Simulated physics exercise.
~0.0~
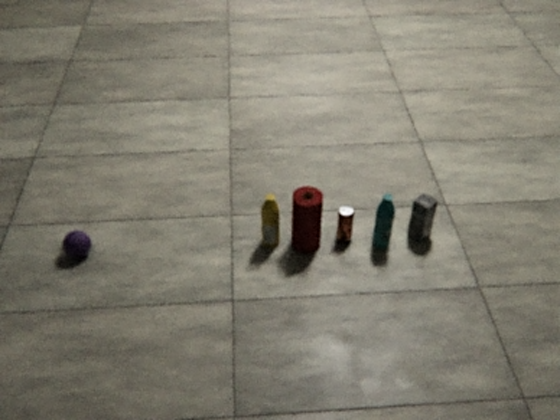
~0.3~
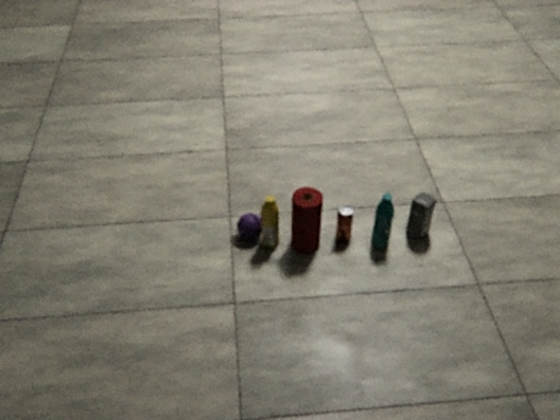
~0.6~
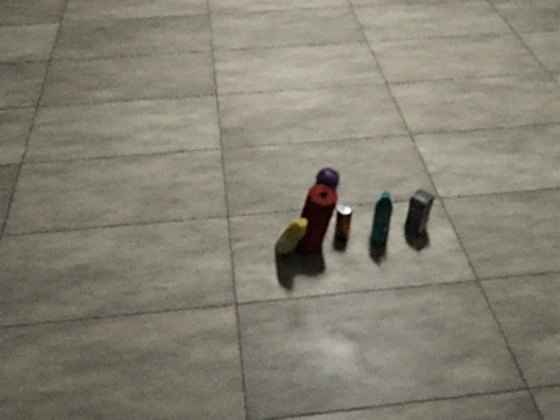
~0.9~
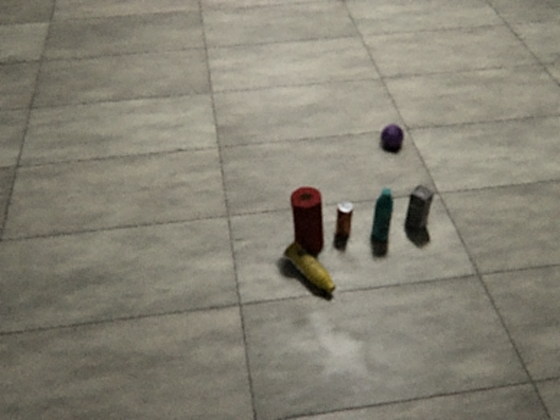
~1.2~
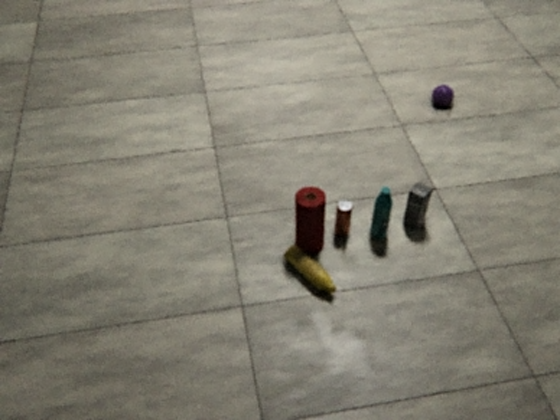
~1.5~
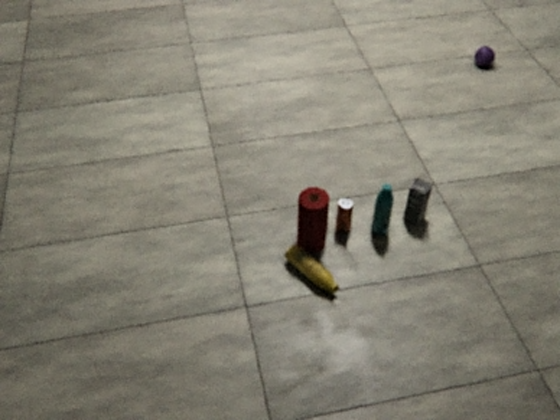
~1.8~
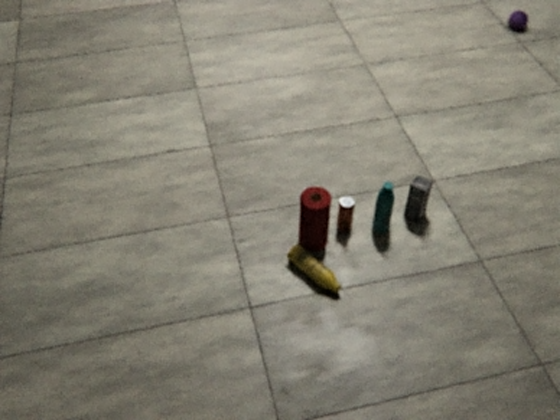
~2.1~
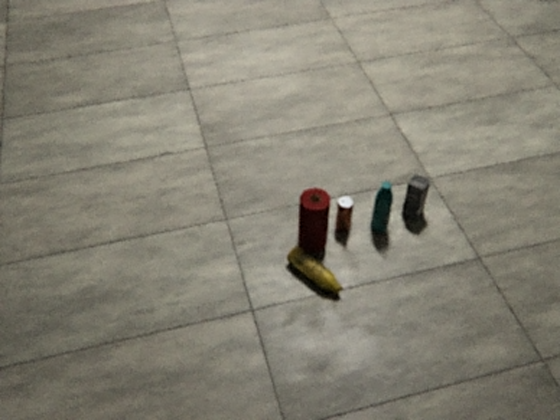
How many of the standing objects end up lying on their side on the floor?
One of them does. The yellow bottle is tipped over, while the red roll, orange can, turquoise bottle and grey carton are still upright.
